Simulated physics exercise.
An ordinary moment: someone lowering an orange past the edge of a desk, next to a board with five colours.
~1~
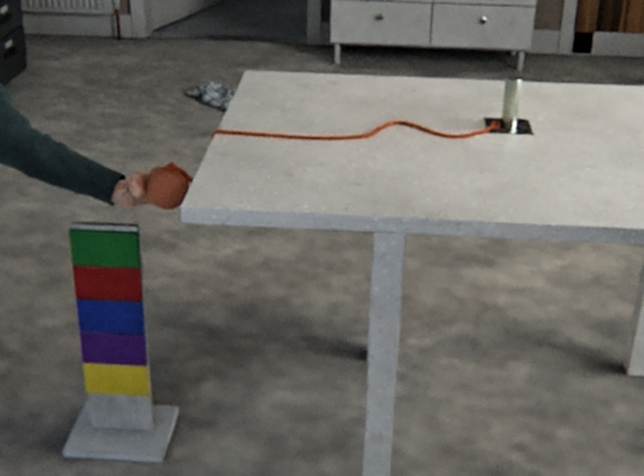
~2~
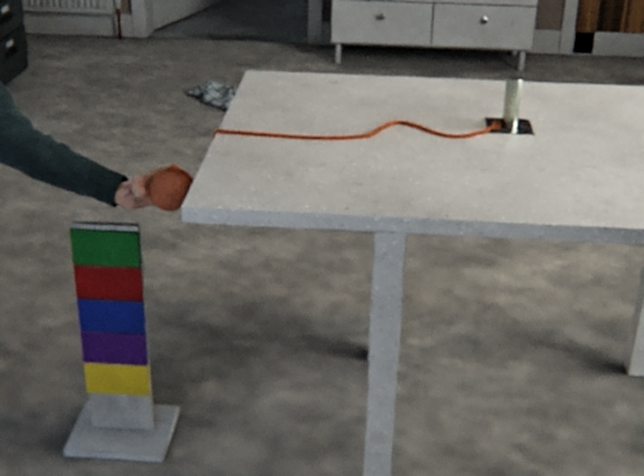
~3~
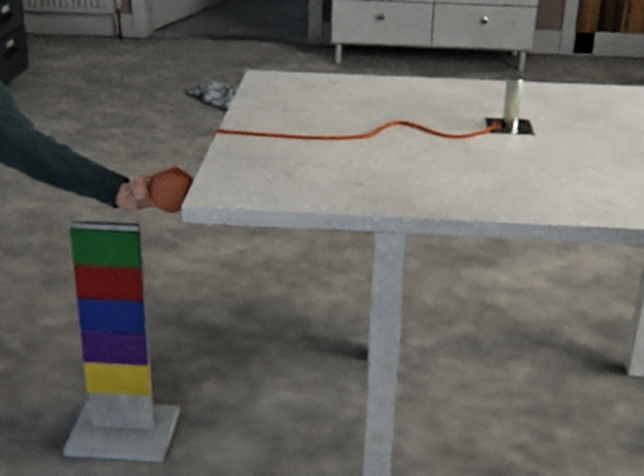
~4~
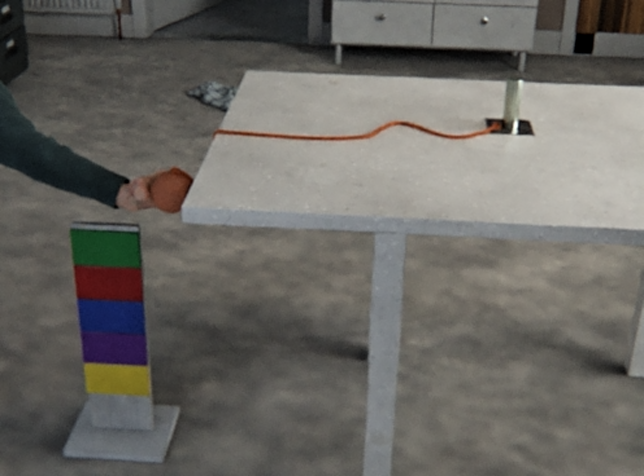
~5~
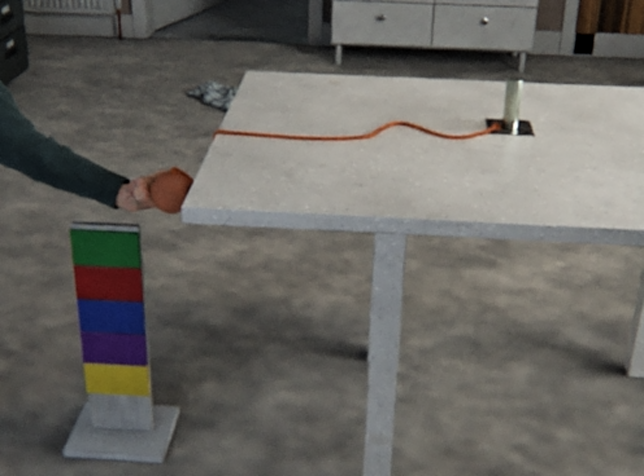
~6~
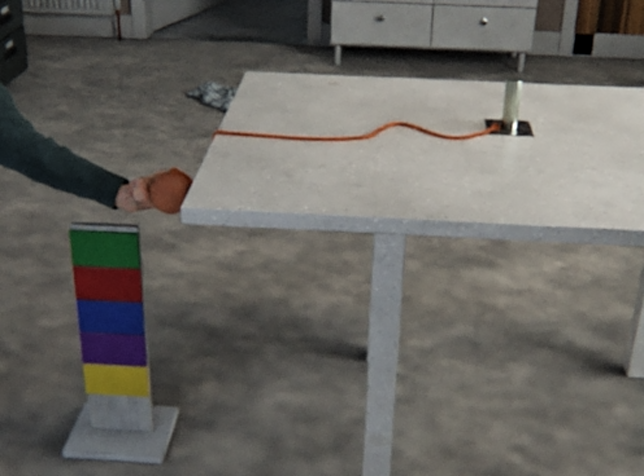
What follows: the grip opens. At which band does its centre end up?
Its centre hangs level with the red band.
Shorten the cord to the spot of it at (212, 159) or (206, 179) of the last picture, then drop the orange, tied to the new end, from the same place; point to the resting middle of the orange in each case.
The places are (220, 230) and (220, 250).
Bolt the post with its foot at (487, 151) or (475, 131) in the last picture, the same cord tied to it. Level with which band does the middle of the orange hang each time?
It would be blue; blue.
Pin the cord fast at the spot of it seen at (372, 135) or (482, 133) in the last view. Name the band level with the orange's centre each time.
One after the other, green; red.
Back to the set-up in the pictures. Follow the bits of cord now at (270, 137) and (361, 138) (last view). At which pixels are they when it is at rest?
Near (221, 131) and (311, 128).
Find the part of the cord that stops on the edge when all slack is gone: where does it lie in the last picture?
The one at (264, 136).
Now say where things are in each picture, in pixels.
The first picture shows orange (168, 188); green (104, 250); red (107, 284); blue (110, 318); purple (113, 350); yellow (116, 380).
The second picture shows orange (170, 190); cord through (476, 134) (413, 125) (361, 137) (284, 136) (215, 144).
The third picture shows orange (172, 191).
The fourth picture shows orange (172, 192); cord through (476, 134) (413, 126) (361, 137) (284, 137) (216, 144).
The fifth picture shows orange (172, 192).
The sixth picture shows orange (171, 193); cord through (475, 135) (412, 127) (361, 138) (283, 137) (215, 145).
Soon after, orange near (180, 283); level with red.
Then, orange near (243, 270); level with red.
Further on, orange near (209, 279); level with red.
At rest, orange near (219, 279); level with red. Its middle rests at the red band.
